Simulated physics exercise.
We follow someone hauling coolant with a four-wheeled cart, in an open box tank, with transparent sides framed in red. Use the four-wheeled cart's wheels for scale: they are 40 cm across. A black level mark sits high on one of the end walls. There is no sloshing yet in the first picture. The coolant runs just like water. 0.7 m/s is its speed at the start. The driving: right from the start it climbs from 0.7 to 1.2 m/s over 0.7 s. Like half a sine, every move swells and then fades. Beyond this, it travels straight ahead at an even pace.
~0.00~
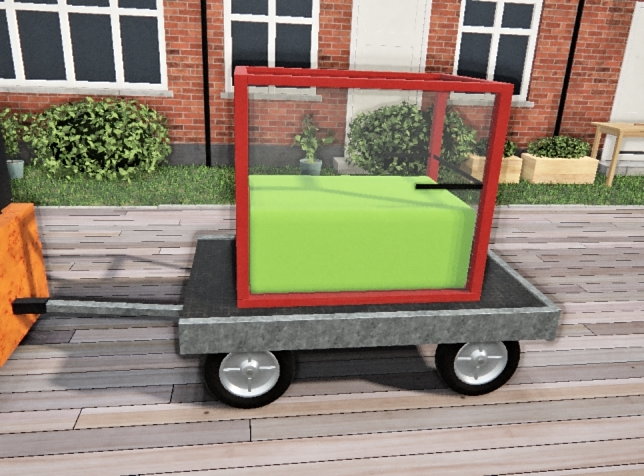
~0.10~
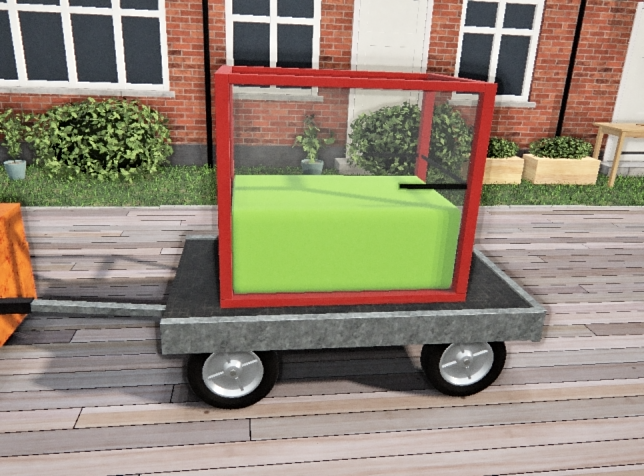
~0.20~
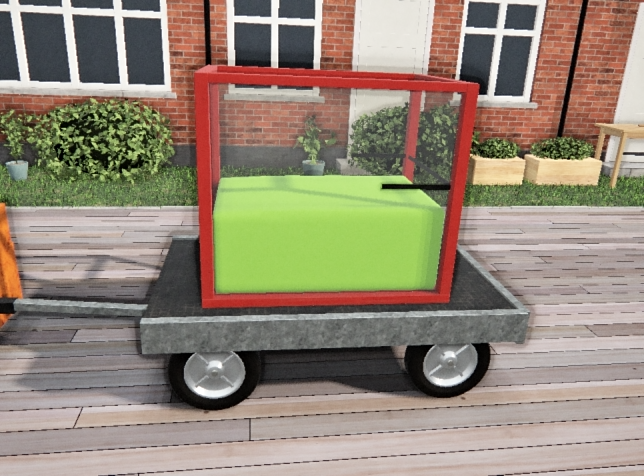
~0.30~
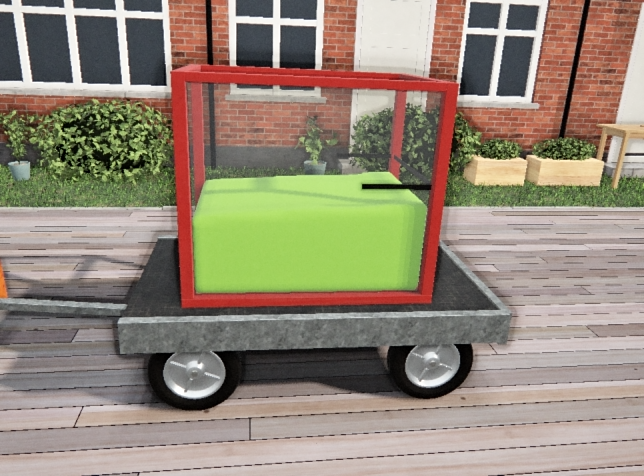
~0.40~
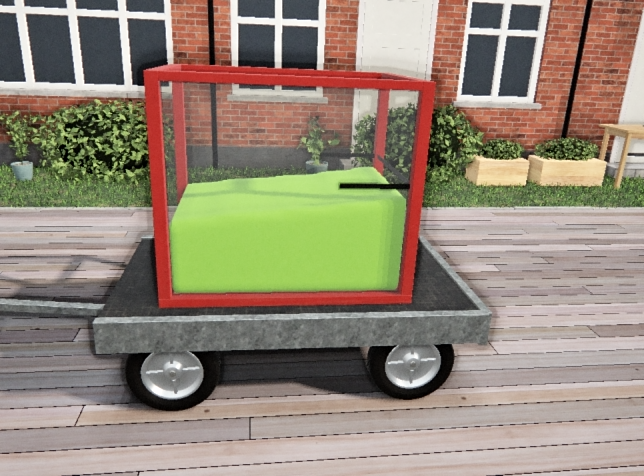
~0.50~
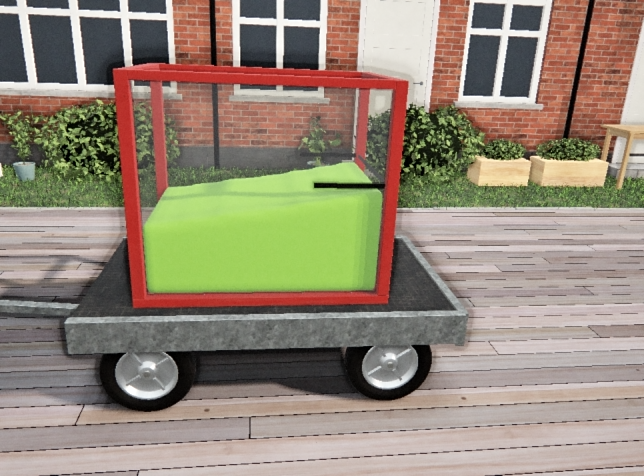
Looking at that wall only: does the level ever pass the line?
It can't clear it.
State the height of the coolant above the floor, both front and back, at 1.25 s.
The front reads 46 cm and the back reads 32 cm.
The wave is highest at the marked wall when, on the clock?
At about 1.9 s.
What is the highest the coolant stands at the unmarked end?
Max height: Roughly 44 centimetres.
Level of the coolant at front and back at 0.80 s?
Approx. 32 cm front, approx. 44 cm back.
Then, 0.80 s in, it stands 44 cm high behind and 32 cm in front; all of it is still inside.
Then, 1.25 s in, it stands 32 cm high behind and 47 cm in front; all of it is still inside.
Then, 1.70 s in, it stands 42 cm high behind and 34 cm in front; all of it is still inside.
Then, 3.68 s in, the waves are smaller; the highest at the back wall was 46 cm, at 1.90 s, against a line at 49 cm.
